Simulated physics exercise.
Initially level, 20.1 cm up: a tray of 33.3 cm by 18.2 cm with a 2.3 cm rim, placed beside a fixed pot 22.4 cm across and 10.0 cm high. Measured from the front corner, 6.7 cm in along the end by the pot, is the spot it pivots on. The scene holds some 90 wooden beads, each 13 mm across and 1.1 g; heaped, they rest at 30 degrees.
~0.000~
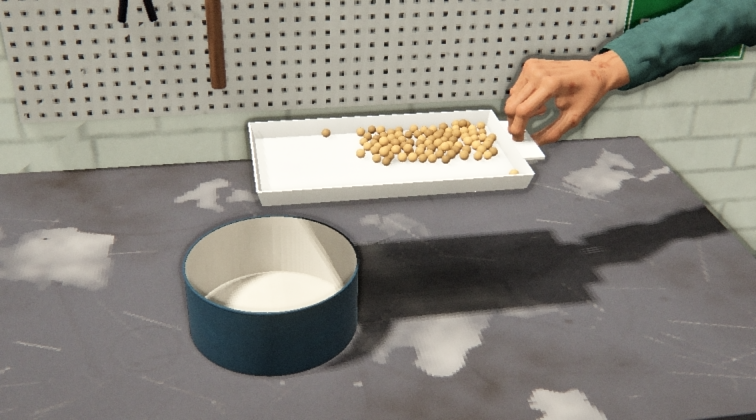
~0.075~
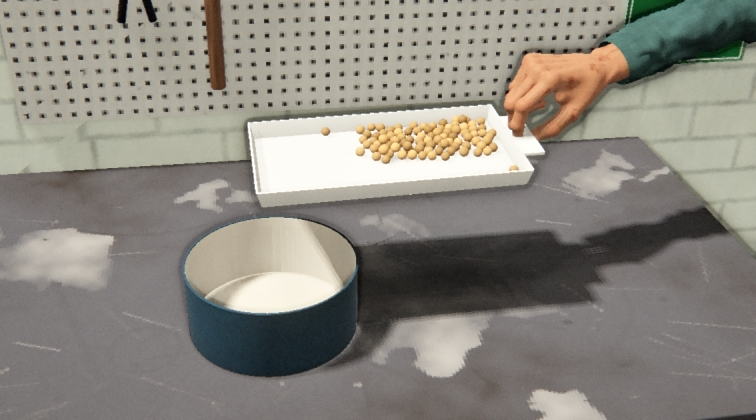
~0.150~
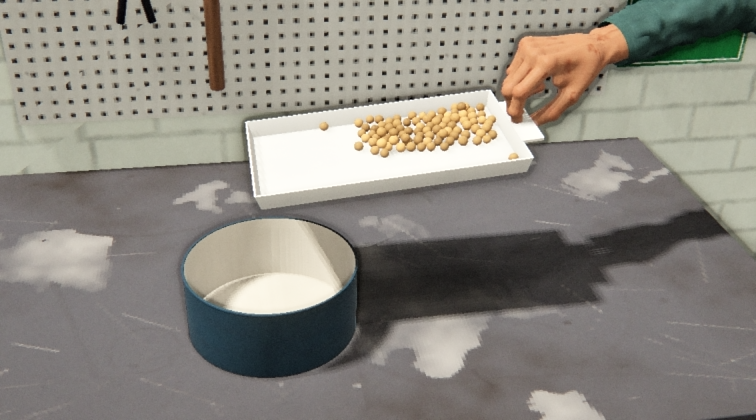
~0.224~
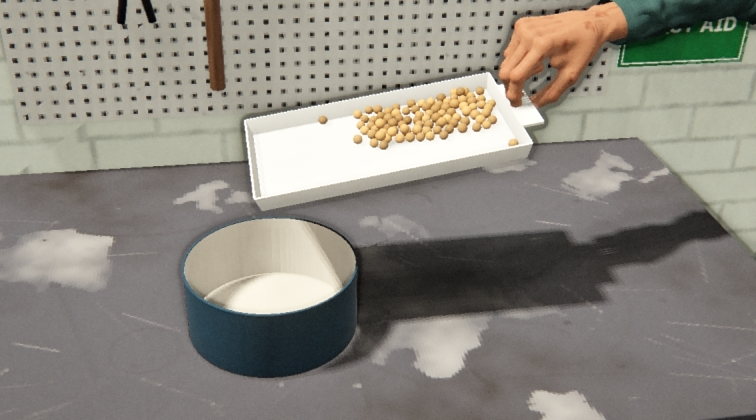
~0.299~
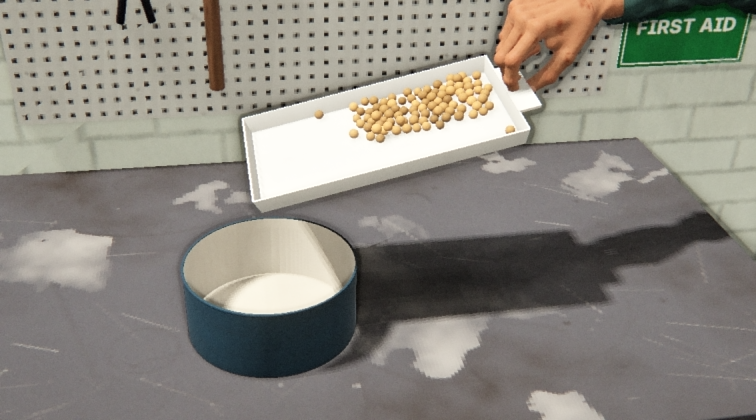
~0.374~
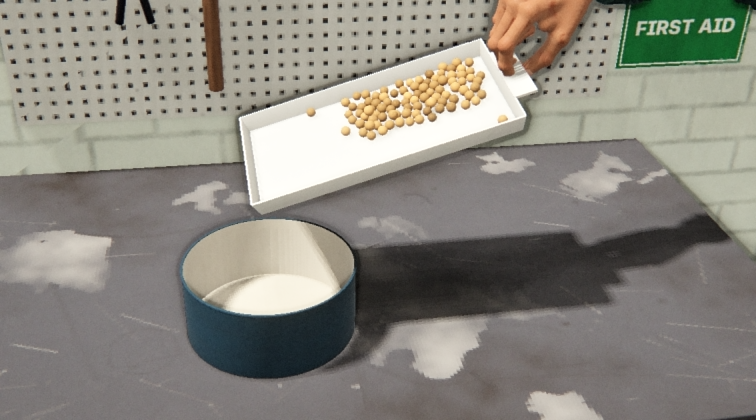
A grey, scuffed workbench stands before a pegboard and a pale green brick wall, seen from the front and slightly above by a still camera. A white tray of small tan wooden beads sits above the bench, a hand in a teal sleeve at its right end, with a round dark blue pot at lower left. The hand raises the tray's right side, slanting it down to the left, while the beads stay clustered and a green first aid sign is uncovered.
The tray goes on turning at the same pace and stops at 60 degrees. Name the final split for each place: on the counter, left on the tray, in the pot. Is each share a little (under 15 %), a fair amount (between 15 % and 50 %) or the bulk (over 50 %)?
Counter: A little; tray: The bulk; pot: A fair amount.
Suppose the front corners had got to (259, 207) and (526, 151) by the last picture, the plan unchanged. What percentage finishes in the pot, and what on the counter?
You'd end with pot at 5 and counter at 0.
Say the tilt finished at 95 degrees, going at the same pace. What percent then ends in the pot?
In that case, near 95 percent.
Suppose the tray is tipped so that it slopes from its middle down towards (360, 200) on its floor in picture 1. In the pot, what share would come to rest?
I'd estimate about 10 %.
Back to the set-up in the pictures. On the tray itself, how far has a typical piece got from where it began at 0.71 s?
17 cm.
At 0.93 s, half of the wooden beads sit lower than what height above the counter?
Roughly 22 centimetres.
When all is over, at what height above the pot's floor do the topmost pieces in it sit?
About 1.5 cm.
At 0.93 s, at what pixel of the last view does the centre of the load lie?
I reckon close to (260, 186).
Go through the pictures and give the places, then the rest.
The first frame shows tray tilt 0 degrees, front corners at (262, 189) and (528, 172); middle of the pieces at (429, 144); pot at (272, 260).
The second frame shows tray tilt 1 degrees, front corners at (262, 191) and (528, 168); middle of the pieces at (428, 141).
The third frame shows tray tilt 5 degrees, front corners at (260, 193) and (527, 156), lowest corner left front; middle of the pieces at (427, 131).
The fourth frame shows tray tilt 10 degrees, front corners at (259, 195) and (526, 141), lowest corner left front; middle of the pieces at (426, 119).
The fifth frame shows tray tilt 14 degrees, front corners at (257, 198) and (524, 128), lowest corner left front; middle of the pieces at (423, 109).
The sixth frame shows tray tilt 19 degrees, front corners at (256, 201) and (520, 114), lowest corner left front; middle of the pieces at (415, 101); pot at (269, 263). The tray's pace is about 60 degrees a second.
After 0.71 s, tilt 39 degrees; the tray holds 100 %, the pot 0 %.
Then, at 0.93 s, tilt 53 degrees; the tray holds 75 %, the pot 10 %.
After 1.26 s, tilt 60 degrees; the tray holds 65 %, the pot 30 %.
In the end, at 2.3 s, counter 5 %, tray 65 %, pot 30 %.
